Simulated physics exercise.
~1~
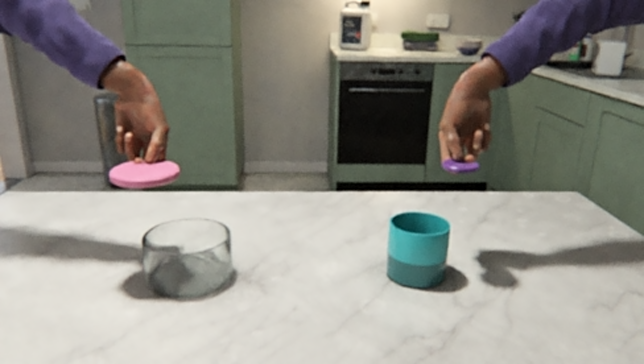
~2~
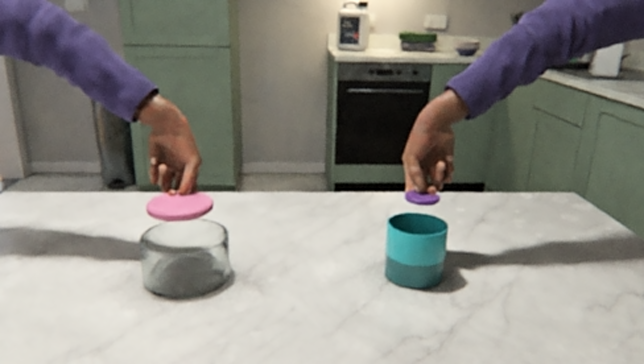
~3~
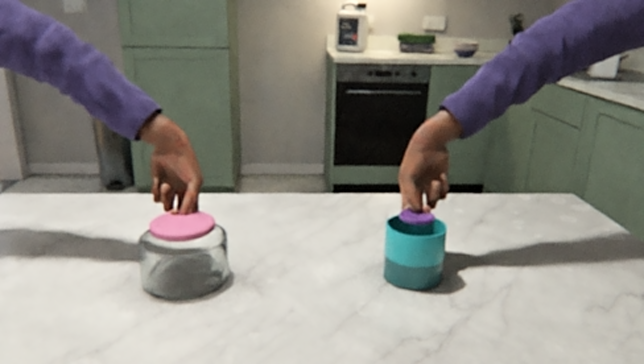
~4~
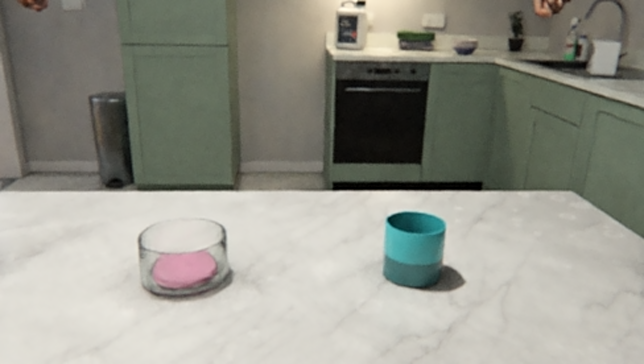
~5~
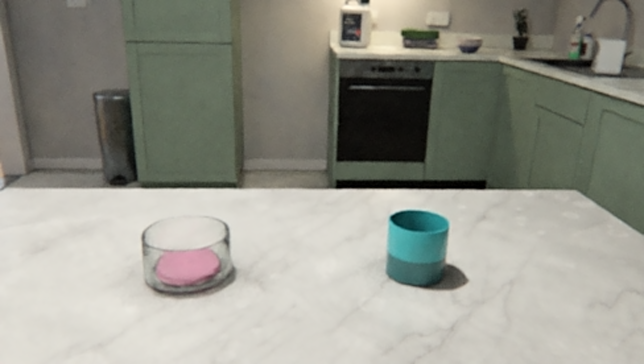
Two purple-sleeved arms reach in from either side over a white marble table, seen from the front in a green-cabineted kitchen with a dark oven behind. The left hand holds a flat pink disc above a clear glass bowl, and the right hand holds a small purple lid above a teal mug. Both hands move inward and lower the discs to the openings. The hands then let go and draw back out of view. At the end, the pink disc lies at the bottom of the glass, while the purple lid has dropped inside the mug, hidden from sight.
